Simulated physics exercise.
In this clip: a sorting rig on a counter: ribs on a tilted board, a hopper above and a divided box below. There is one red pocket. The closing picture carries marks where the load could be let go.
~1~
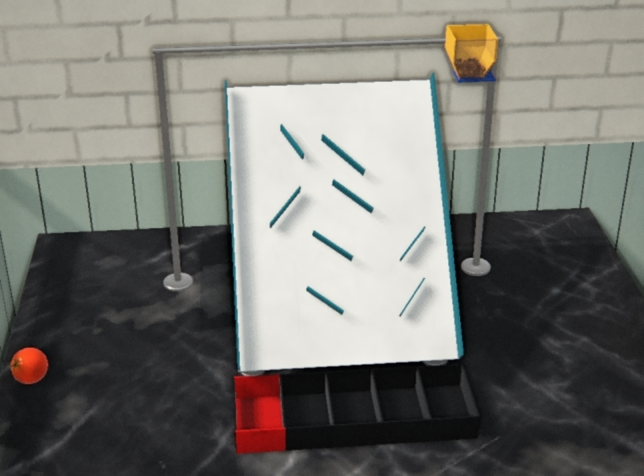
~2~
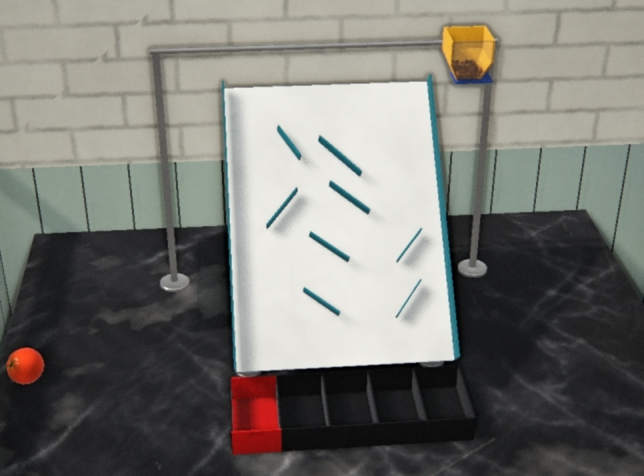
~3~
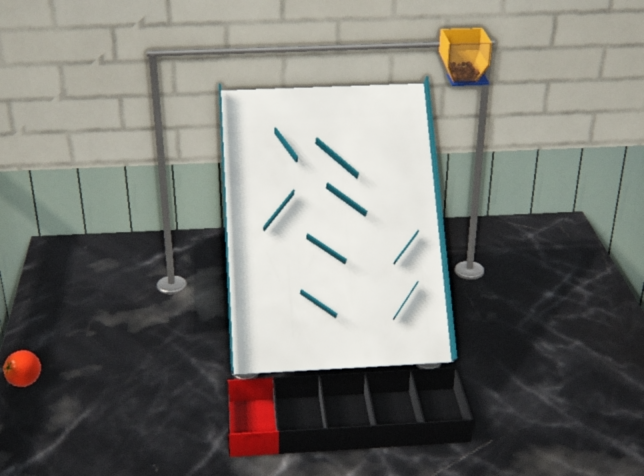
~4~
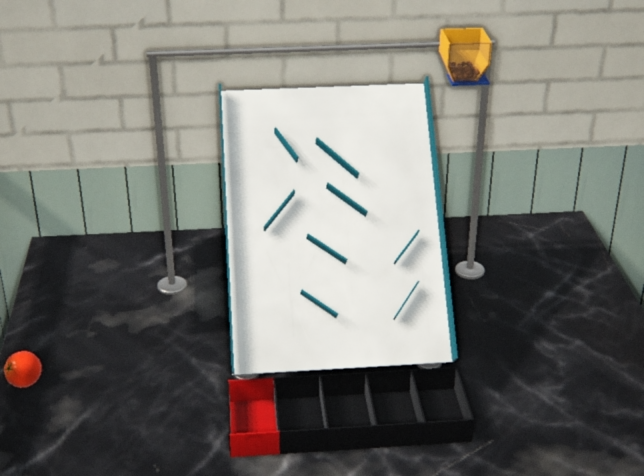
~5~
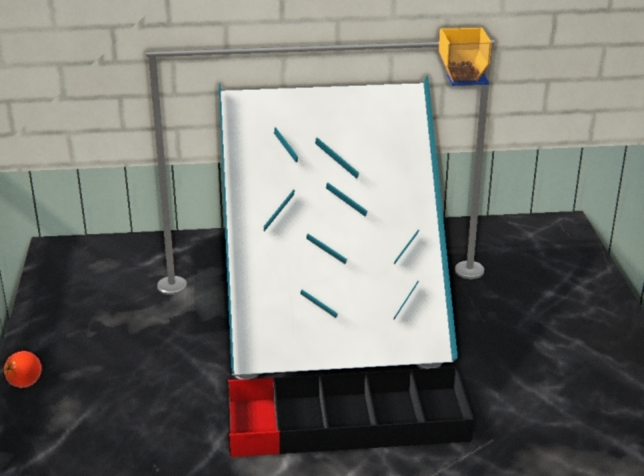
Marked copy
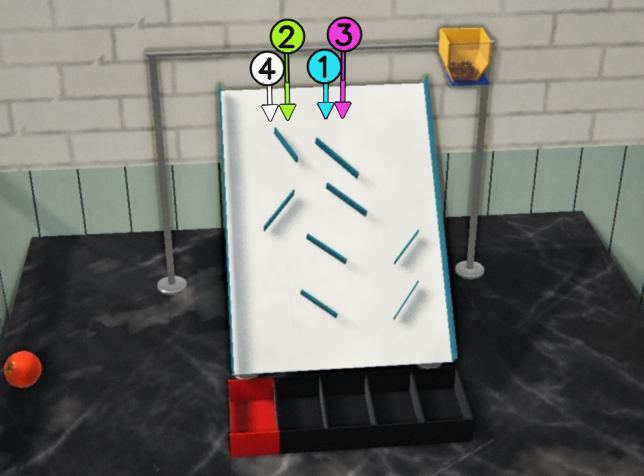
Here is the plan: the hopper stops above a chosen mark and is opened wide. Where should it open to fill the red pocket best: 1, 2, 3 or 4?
The best mark is 4.
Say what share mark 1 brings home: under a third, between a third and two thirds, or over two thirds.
Under a third.
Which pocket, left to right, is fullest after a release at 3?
It is the third one.
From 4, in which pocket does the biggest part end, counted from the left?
It is the first one.
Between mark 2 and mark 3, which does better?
That would be 2.
On the marked copy, mark 1 meets the board at (325, 112); mark 2 meets the board at (287, 114); mark 3 meets the board at (342, 112); mark 4 meets the board at (270, 115).
With 1, none in the red pocket, nearly all in other pockets.
With 2, a small part in the red pocket, most in other pockets.
With 3, none in the red pocket, nearly all in other pockets, a small part outside the box.
With 4, about two thirds in the red pocket, about a third in other pockets.
